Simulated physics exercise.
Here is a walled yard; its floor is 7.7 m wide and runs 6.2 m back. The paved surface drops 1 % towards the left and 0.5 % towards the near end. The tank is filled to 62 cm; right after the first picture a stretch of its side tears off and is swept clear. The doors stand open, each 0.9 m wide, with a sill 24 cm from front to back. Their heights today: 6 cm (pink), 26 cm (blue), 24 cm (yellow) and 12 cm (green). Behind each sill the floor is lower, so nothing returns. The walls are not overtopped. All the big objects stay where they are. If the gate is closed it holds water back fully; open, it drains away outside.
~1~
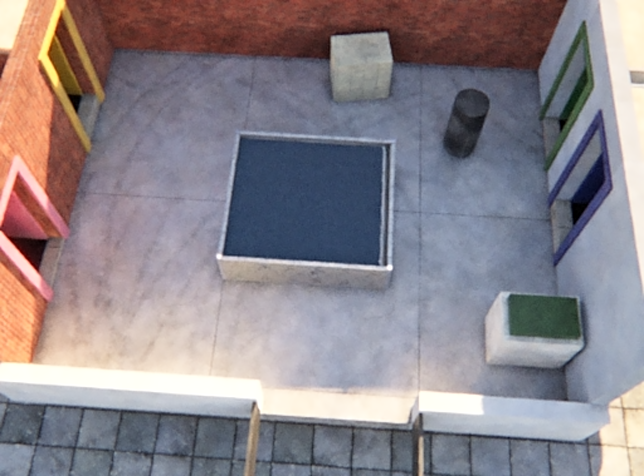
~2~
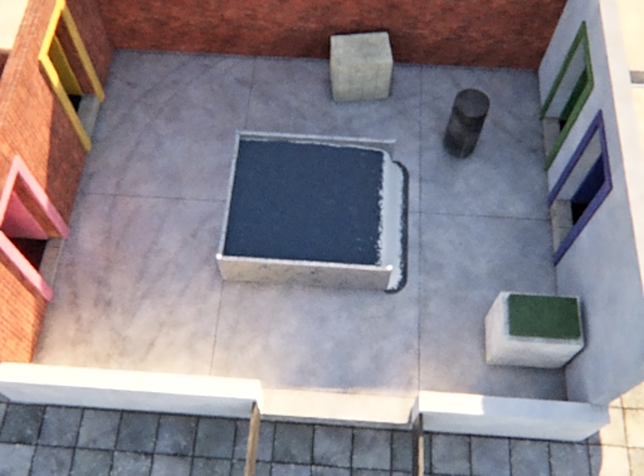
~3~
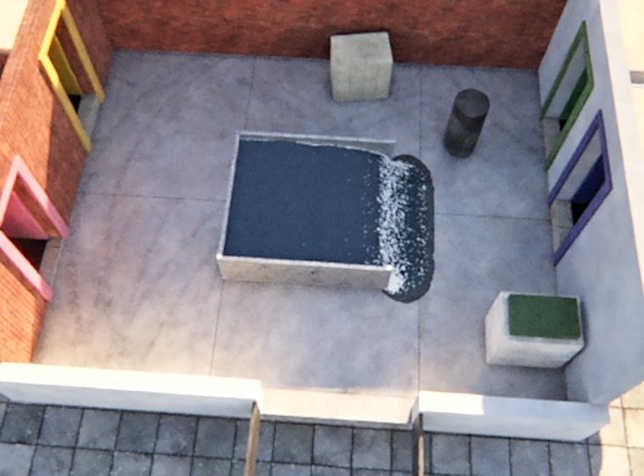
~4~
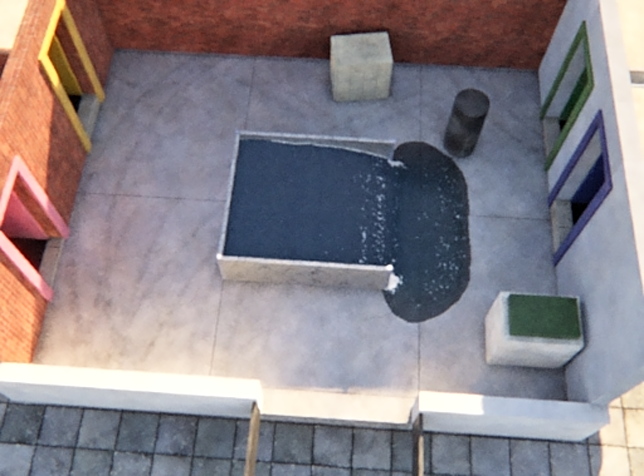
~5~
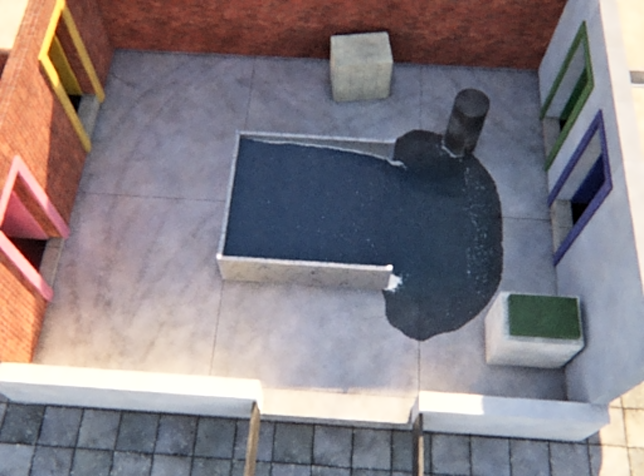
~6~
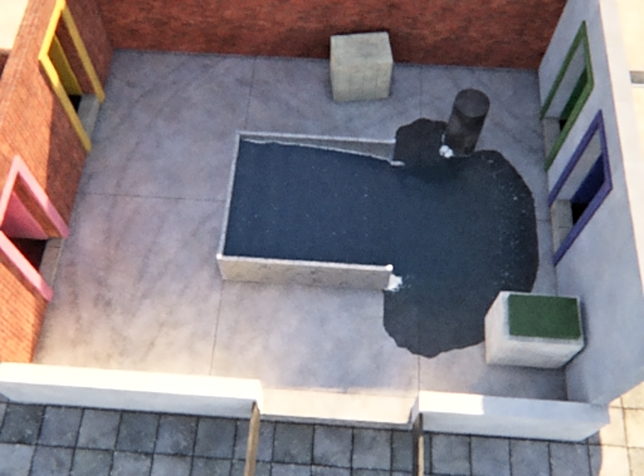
In a walled yard, dark water bursting from the right side of a square tank, spreading across the floor around a black cylinder.
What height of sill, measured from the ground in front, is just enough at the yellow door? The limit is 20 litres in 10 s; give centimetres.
About 8 cm.
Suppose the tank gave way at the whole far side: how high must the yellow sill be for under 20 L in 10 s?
Then roughly 16 cm.
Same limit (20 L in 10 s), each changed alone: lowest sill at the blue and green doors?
Roughly 31 cm at blue and 18 cm at green.
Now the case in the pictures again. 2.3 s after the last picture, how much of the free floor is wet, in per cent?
Some 35 per cent of it.
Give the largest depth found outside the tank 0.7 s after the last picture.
Roughly 38 cm.
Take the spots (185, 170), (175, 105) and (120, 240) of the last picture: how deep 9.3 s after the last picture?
Roughly 1, 3 and 6 cm, in turn.
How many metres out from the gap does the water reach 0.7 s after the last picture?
Roughly 3.4 m.
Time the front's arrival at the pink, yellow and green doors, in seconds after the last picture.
Pink 7.0 s, yellow 6.5 s, green 0.4 s.
Then, 0.7 s after the last picture water covers 25 % of the floor, deepest (38 cm) near (552, 319); it has not reached the yellow door.
Then, 2.3 s after the last picture water covers 35 % of the floor, deepest (32 cm) near (546, 243); it has not reached the yellow door.
Then, 9.3 s after the last picture water covers 90 % of the floor, deepest (14 cm) near (115, 51); 9 cm at the yellow door, 0 litres in over its 24 cm sill.
At the yellow door as built, the water peaked near 13 cm, 6.7 s after the last picture.
With a sill of 7 cm, 29 litres would have come in within the 10 s; with 10 cm, 7 litres. So under 20 litres takes about 8 cm.
